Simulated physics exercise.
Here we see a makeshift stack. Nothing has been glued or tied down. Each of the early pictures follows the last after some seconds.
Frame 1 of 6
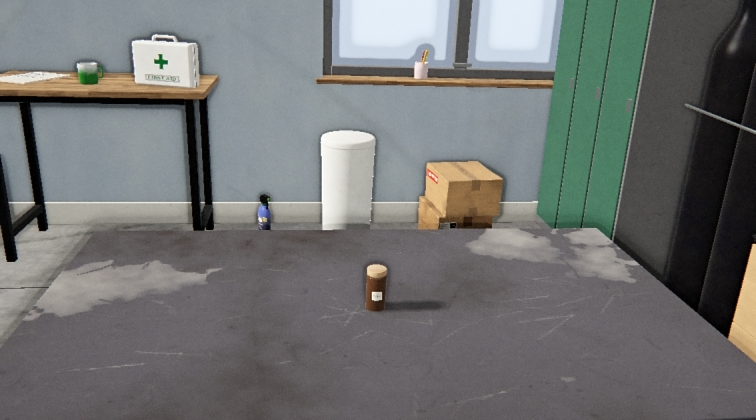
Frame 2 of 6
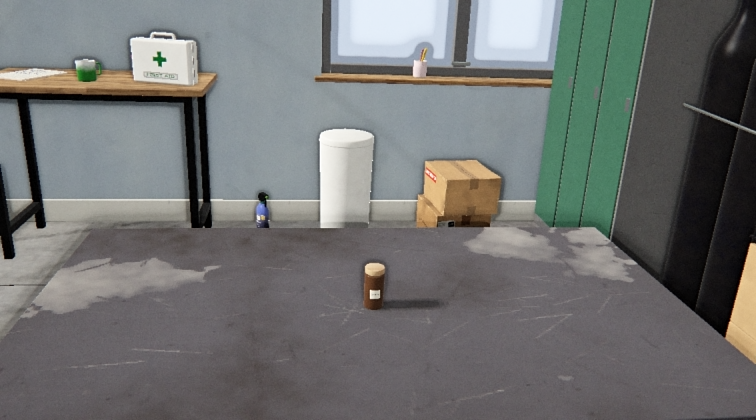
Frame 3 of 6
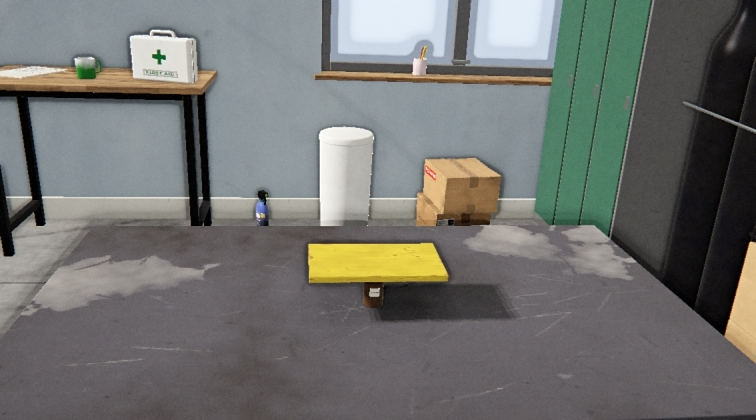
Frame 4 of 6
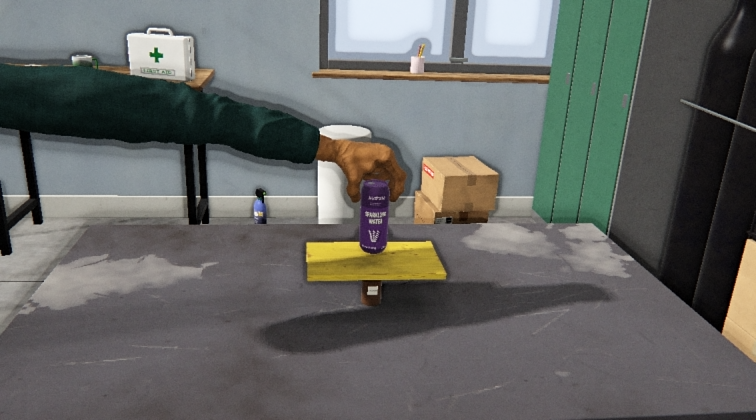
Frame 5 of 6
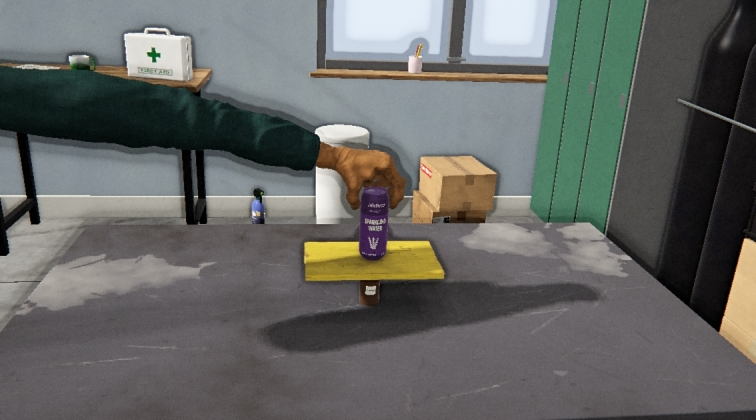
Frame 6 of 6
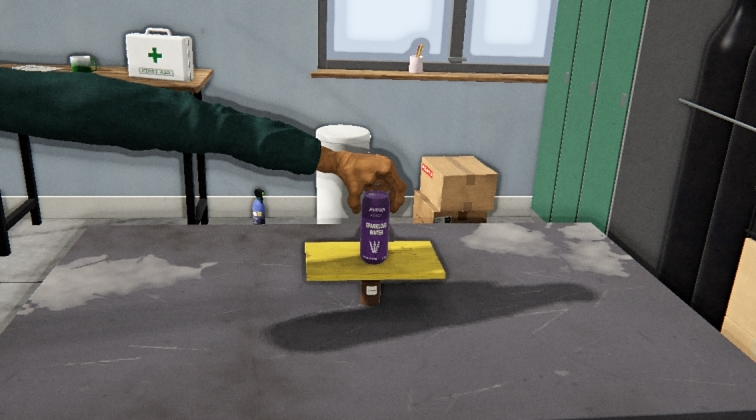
In this clip, a brown shaker stands alone on a dark, scuffed table, then a yellow board appears on top of it, and a hand reaching in from the left lowers a purple can onto the board and keeps holding it.
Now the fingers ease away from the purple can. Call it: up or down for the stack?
Up - it stays standing.
Then, 0.30 s past the last view, nothing moves.
Then, 0.80 s past the last view, purple can resting near (375, 228).
Finally, all 3 still in place. Final places as the last picture's camera would see them, purple can near (375, 229). The stack keeps its balance.
